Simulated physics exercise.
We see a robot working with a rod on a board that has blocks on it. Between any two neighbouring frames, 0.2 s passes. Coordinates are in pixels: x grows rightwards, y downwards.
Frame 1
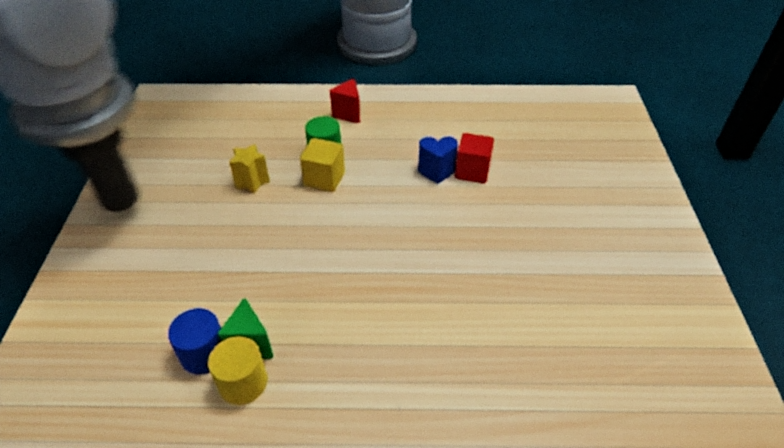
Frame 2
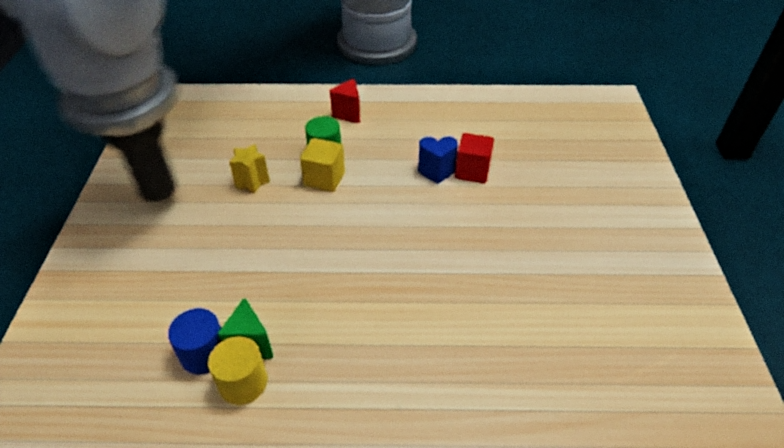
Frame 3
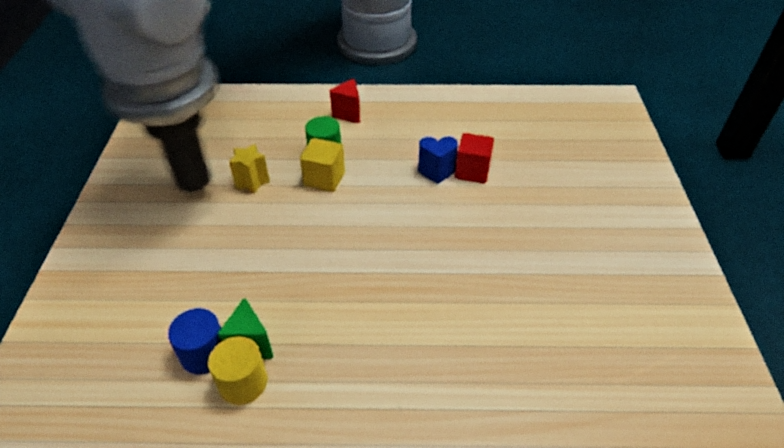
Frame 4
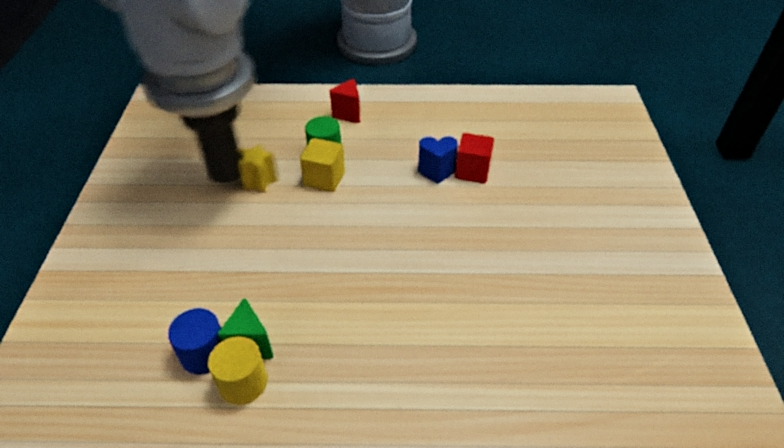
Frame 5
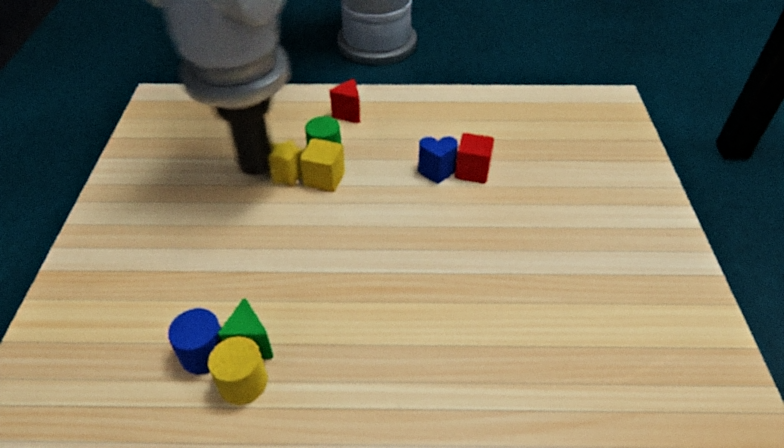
A robot arm with a dark rod moved right across a wooden board scattered with colored blocks, reached the yellow star, and pushed it right until it sat beside the yellow square block.
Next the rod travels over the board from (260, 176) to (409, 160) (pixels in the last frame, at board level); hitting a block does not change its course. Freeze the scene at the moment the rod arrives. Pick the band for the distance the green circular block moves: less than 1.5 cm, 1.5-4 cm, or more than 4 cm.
It's set to move 1.5-4 cm.
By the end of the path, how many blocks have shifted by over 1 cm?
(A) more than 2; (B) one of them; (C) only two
A - more than 2.
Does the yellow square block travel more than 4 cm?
Yes, that is what happens.
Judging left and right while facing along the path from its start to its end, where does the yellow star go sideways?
It goes right.
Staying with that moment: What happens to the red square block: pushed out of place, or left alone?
That block is going to get moved.
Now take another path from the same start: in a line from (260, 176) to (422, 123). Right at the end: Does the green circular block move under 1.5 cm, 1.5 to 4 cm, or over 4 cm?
The shift is above 4 cm.
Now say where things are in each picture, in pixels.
In the first picture, tip of the rod at (120, 199), middles of tops, yellow star at (246, 155), yellow square block at (322, 151), green circular block at (322, 126), blue heart at (439, 144), red square block at (476, 144).
In the second picture, rod at (158, 189), nothing pushed.
In the third picture, rod at (193, 180), nothing pushed.
In the fourth picture, rod at (226, 172), yellow star at (254, 154).
In the fifth picture, rod at (257, 164), yellow star at (285, 149), yellow square block at (322, 151), green circular block at (322, 126), blue heart at (439, 144), red square block at (476, 144).
What follows on the original path. One third of the way, rod at (310, 158); yellow star at (339, 144); yellow square block at (370, 153), turned 35° clockwise; green circular block at (330, 123).
Two thirds of the way, rod at (360, 153); yellow star at (389, 142), turned 10° clockwise; yellow square block at (415, 158), turned 60° clockwise; green circular block at (341, 118); blue heart at (446, 144); red square block at (482, 144).
At the end, rod at (410, 147); yellow star at (431, 147), turned 50° clockwise; yellow square block at (435, 169), turned 70° clockwise; green circular block at (341, 118); blue heart at (467, 149); red square block at (503, 146), turned 15° anticlockwise.
